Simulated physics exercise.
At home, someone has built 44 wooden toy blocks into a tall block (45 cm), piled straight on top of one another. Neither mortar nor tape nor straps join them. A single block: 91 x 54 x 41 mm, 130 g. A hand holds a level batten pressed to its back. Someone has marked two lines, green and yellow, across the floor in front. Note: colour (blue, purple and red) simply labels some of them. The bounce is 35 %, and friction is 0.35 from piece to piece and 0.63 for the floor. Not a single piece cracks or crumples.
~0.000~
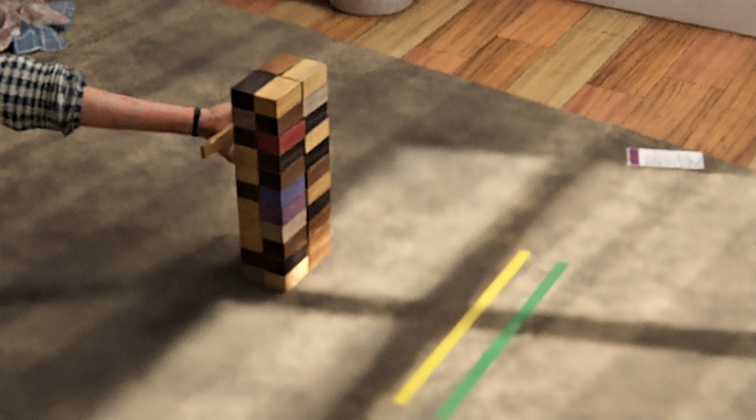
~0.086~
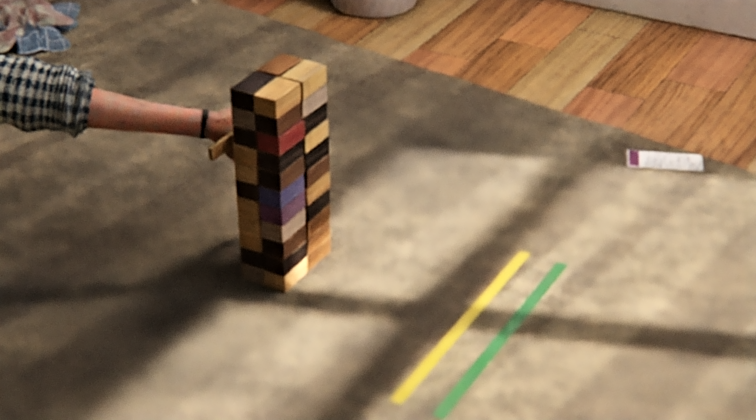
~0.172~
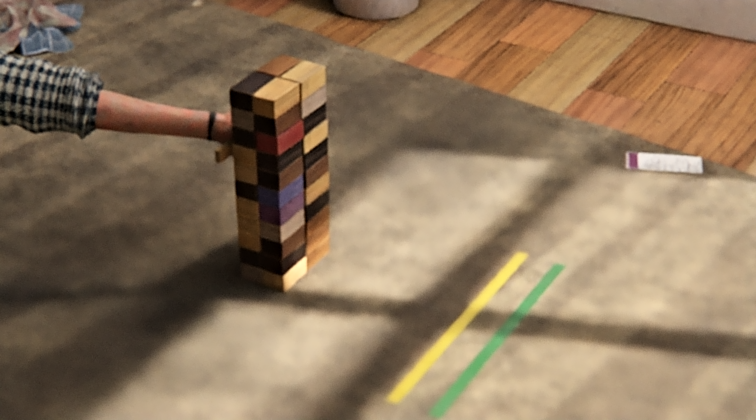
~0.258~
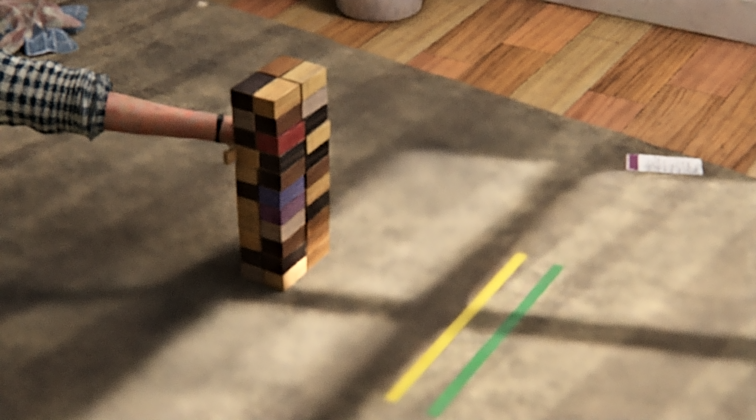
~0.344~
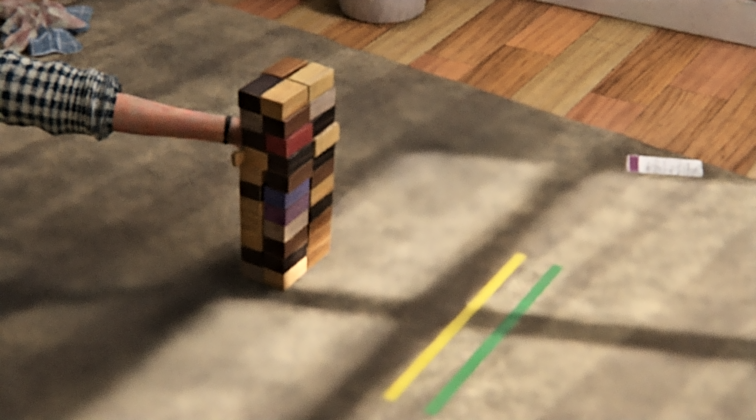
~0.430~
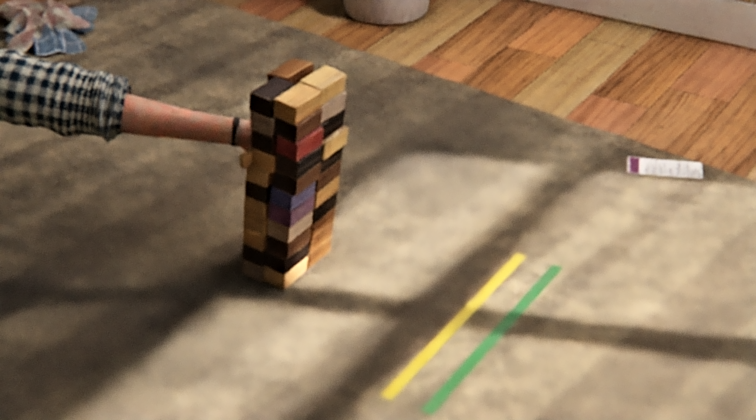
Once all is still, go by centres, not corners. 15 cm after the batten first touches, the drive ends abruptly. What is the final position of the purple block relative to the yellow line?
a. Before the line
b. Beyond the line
a.
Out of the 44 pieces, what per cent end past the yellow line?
Estimate: About 25% of them.
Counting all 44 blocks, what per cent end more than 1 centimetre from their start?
The shifted ones make up 80 per cent.
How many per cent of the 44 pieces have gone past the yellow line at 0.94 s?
It's 10 percent at that point.
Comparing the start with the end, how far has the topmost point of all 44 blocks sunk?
16 cm.
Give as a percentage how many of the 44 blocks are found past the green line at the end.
Result: Around 15 per cent.
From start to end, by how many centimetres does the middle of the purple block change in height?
It finishes some 16 cm lower than at the start.
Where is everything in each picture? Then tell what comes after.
In the first picture (each place is the centre of the face we see best; the camera moves round a little), batten (203, 153) 48 mm from the stack; green line, near end, (485, 362); yellow line, near end, (444, 349); purple block (295, 208); blue block (294, 191); red block (293, 137); all in place.
The second picture shows batten (211, 155) 29 mm from the stack; purple block (294, 208).
The third picture shows batten (218, 157) 11 mm from the stack; purple block (293, 208).
The fourth picture shows batten (226, 159) 8 mm in; purple block (294, 209); 5 have shifted.
The fifth picture shows batten (234, 161) 27 mm in; purple block (298, 209) tilted 4°; red block (300, 141) tilted 3°; steepest lean 4°, the block at (324, 122); 35 have shifted.
The sixth picture shows batten (241, 162) 46 mm in; green line, near end, (473, 361); yellow line, near end, (434, 347); purple block (303, 211) tilted 8°; red block (311, 145) tilted 8°; blue block (304, 195) tilted 8°; steepest lean 8°, the block at (333, 126); 38 have shifted.
By 0.70 s, none of the 44 blocks past the yellow line, 38 disturbed; purple block tilted 27°; blue block tilted 27°, 13 mm lower.
By 0.94 s, 5 of the 44 blocks past the yellow line; purple block on its side; blue block on its side.
When it is over (2.1 s), 12 of the 44 blocks past the yellow line; purple block on its side; blue block on its side; red block on its side. In pixels of the last frame, middles, purple block near (375, 301), blue block near (401, 311).
